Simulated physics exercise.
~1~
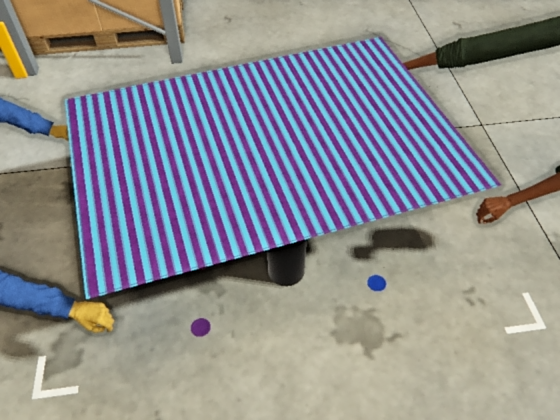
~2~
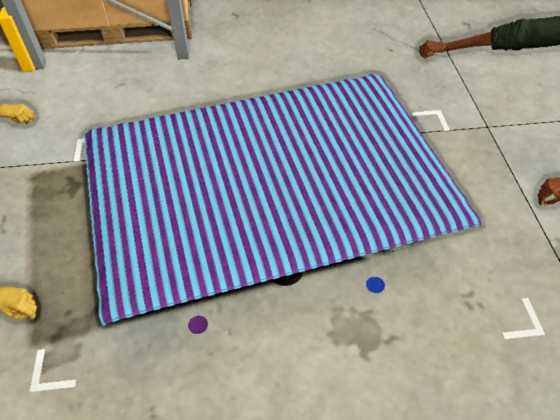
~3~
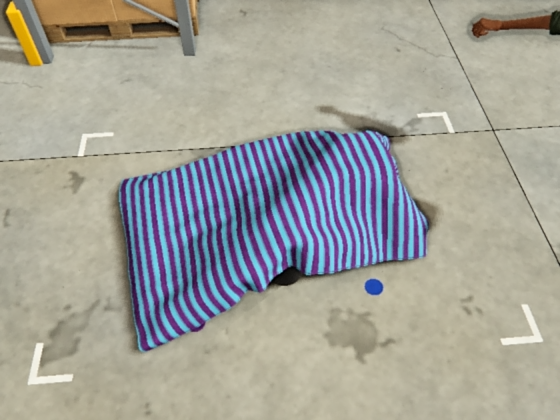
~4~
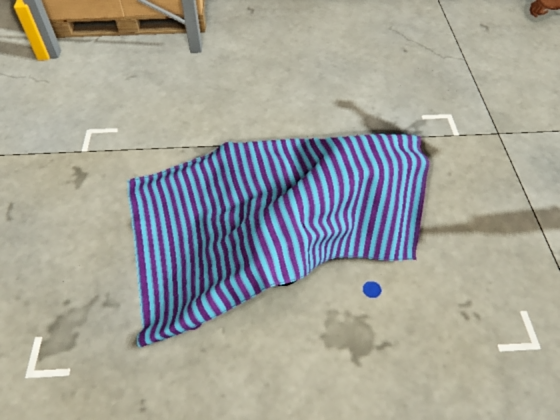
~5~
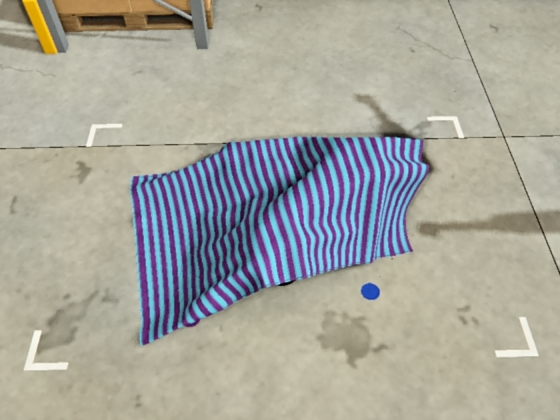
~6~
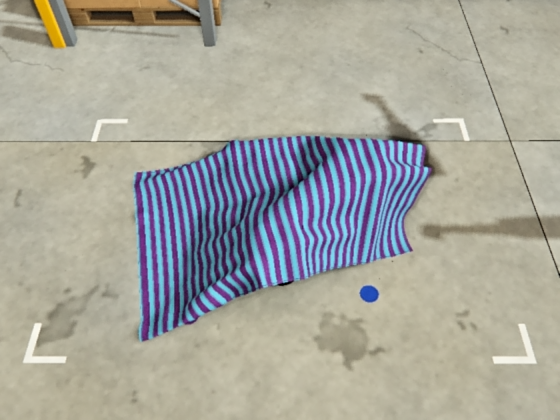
A striped sheet drops from four hands and crumples over hidden objects, covering the purple disc.
